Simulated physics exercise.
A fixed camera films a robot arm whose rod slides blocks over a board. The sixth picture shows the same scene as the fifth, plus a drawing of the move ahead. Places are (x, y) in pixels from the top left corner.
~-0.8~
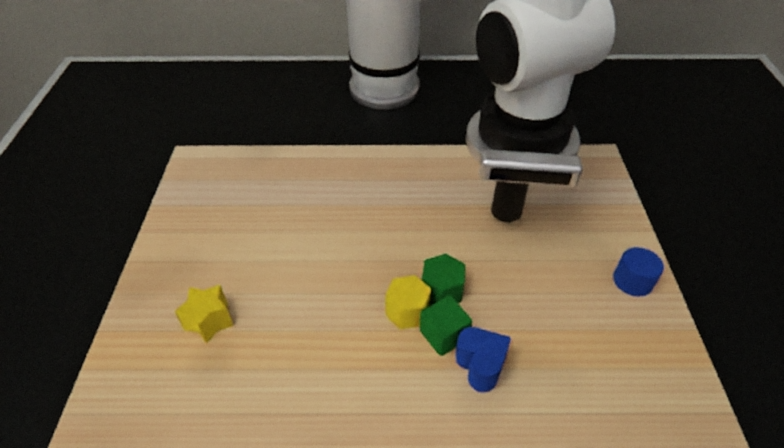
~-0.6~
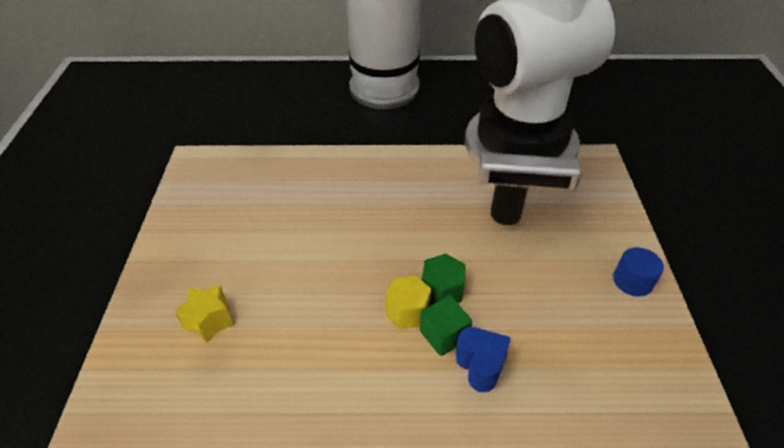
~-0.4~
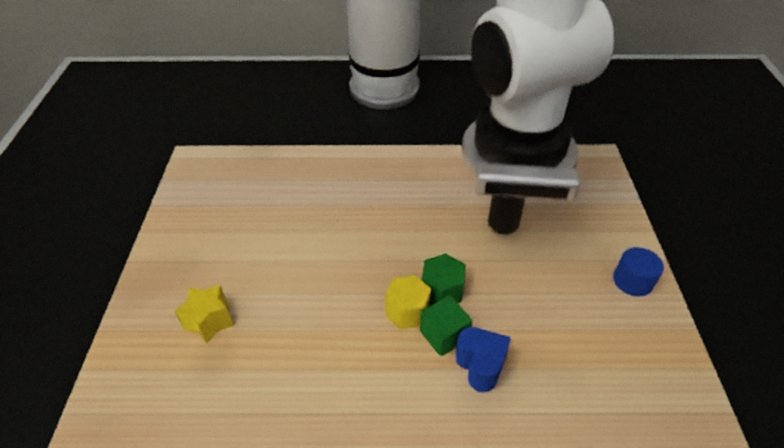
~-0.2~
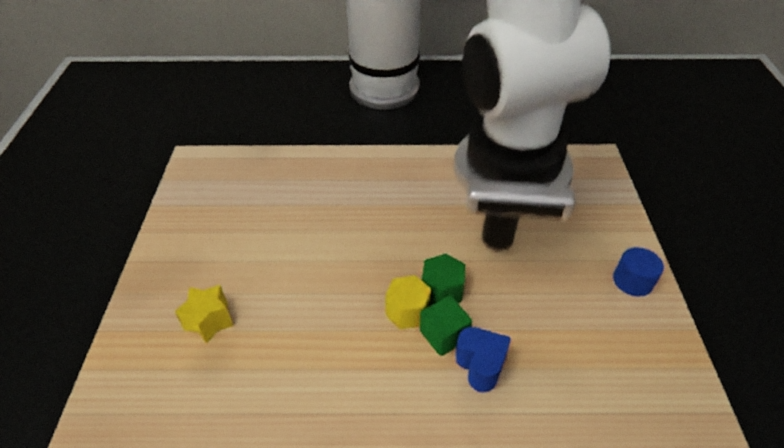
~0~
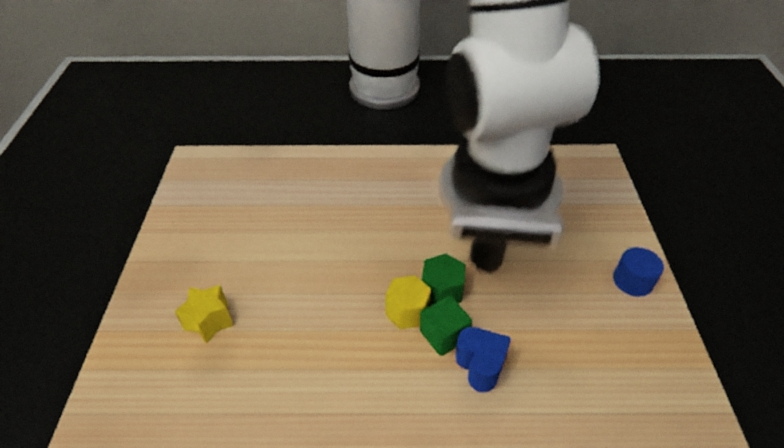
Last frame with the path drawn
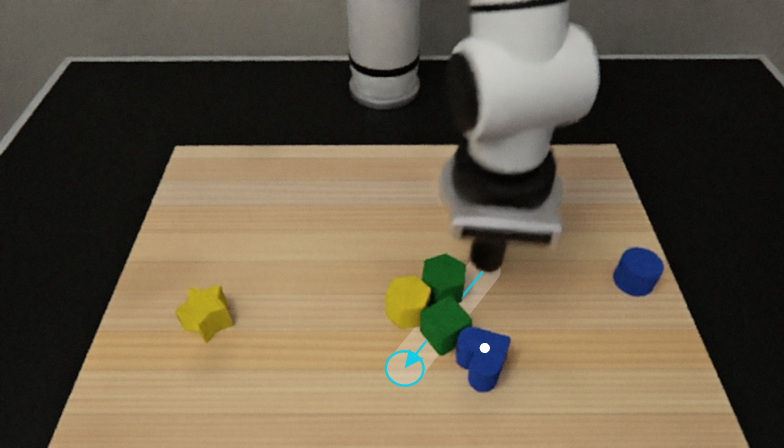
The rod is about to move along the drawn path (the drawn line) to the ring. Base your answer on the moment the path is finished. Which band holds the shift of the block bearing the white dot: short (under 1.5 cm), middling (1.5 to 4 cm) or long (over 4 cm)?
The answer is under 1.5 cm.
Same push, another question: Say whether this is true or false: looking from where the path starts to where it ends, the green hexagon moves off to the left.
False.
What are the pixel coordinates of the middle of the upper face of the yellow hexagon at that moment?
I predict (366, 298).
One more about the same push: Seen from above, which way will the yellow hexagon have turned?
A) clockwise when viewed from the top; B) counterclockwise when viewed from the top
My answer is option B.
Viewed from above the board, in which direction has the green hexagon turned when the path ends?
Clockwise from above.
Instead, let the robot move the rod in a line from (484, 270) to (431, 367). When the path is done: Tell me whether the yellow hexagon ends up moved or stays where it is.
It is carried off its spot.
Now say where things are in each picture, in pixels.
The first frame shows lower end of the rod at (506, 212), tops of blocks, yellow hexagon at (408, 292), green hexagon at (444, 271), green square piece at (447, 316), blue heart block at (485, 348).
The second frame shows rod at (506, 215), blocks as before.
The third frame shows rod at (503, 223), blocks as before.
The fourth frame shows rod at (498, 238), blocks as before.
The fifth frame shows rod at (486, 260), yellow hexagon at (408, 292), green hexagon at (444, 271), green square piece at (447, 316), blue heart block at (485, 348).
The drawn path runs from (484, 270) directly to (405, 368); the dot is on the blue heart block.
On the path given first. One third of the way, rod at (461, 289); yellow hexagon at (382, 299), turned 15° anticlockwise; green hexagon at (422, 281), turned 35° clockwise.
Two thirds of the way, rod at (434, 323); yellow hexagon at (366, 298), turned 45° anticlockwise; green hexagon at (407, 287), turned 85° clockwise; green square piece at (433, 347), turned 45° anticlockwise.
At the end, rod at (405, 359); yellow hexagon at (366, 298), turned 45° anticlockwise; green hexagon at (407, 287), turned 90° clockwise; green square piece at (423, 385), turned 90° anticlockwise; blue heart block not moved.
